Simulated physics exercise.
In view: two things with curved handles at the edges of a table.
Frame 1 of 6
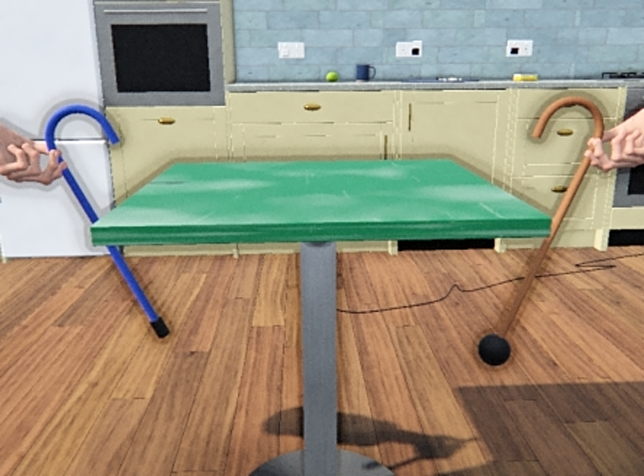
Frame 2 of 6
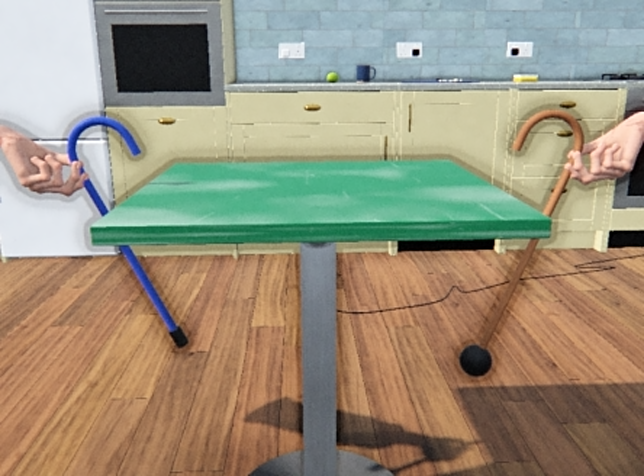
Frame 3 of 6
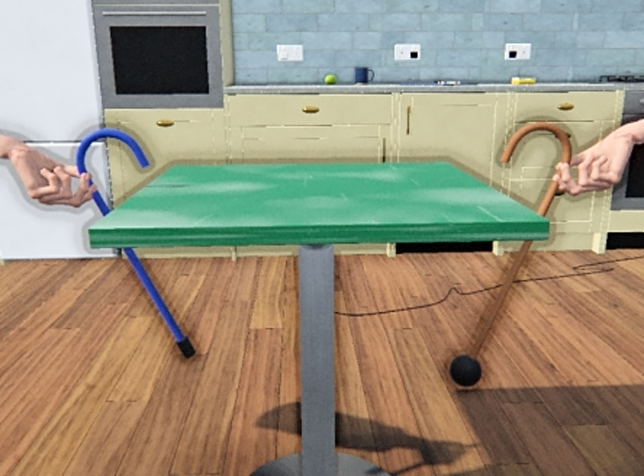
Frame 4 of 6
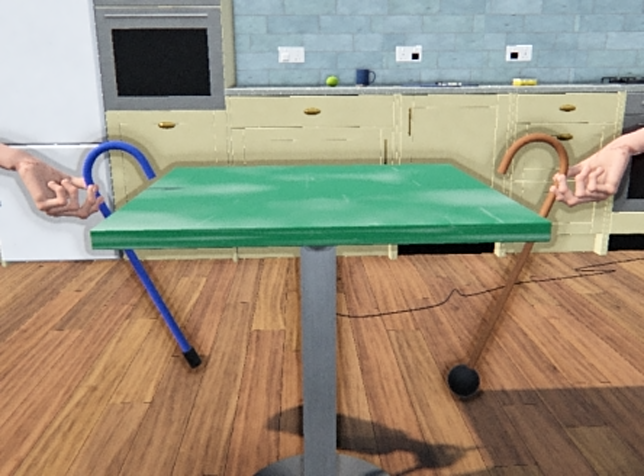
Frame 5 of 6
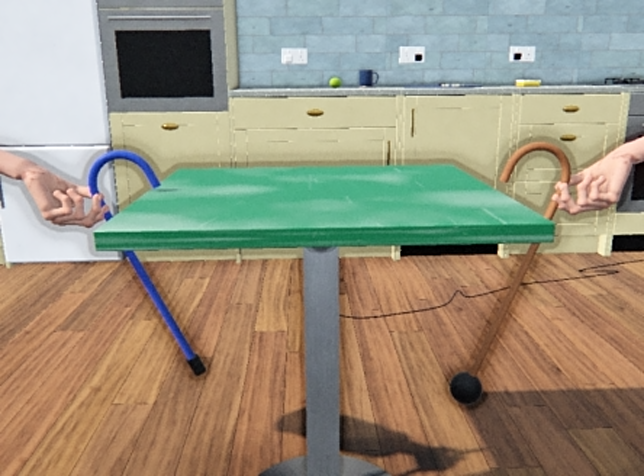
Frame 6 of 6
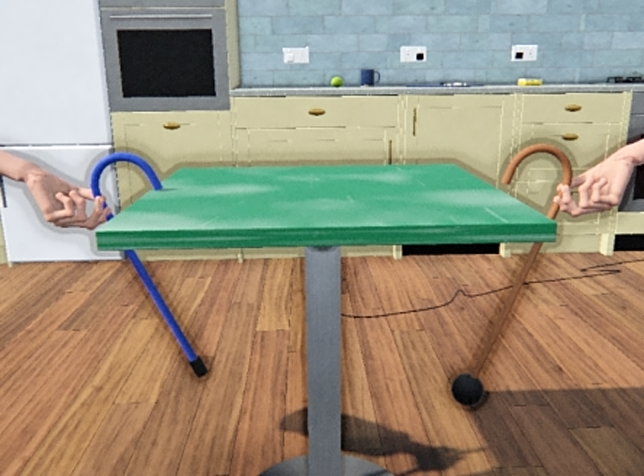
Two hands moving a blue cane and a brown, black-ended hooked object inward and down beside a green table, then slowing.
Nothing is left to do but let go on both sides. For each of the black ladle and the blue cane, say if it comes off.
Result: The black ladle falls away, the blue cane never falls.
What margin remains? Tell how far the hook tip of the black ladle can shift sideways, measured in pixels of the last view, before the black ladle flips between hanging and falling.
Roughly 12 pixels, to the left.
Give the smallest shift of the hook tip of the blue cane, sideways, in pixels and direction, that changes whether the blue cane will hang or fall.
12 pixels left.
Then, 0.34 s on from there, black ladle at the bottom near (503, 396); blue cane at rest near (168, 266).
Then, 0.54 s on from there, black ladle on its way down near (560, 431); blue cane at rest near (167, 266).
In the end, the black ladle falls to the floor; the blue cane stays hooked on the edge, near (169, 266).
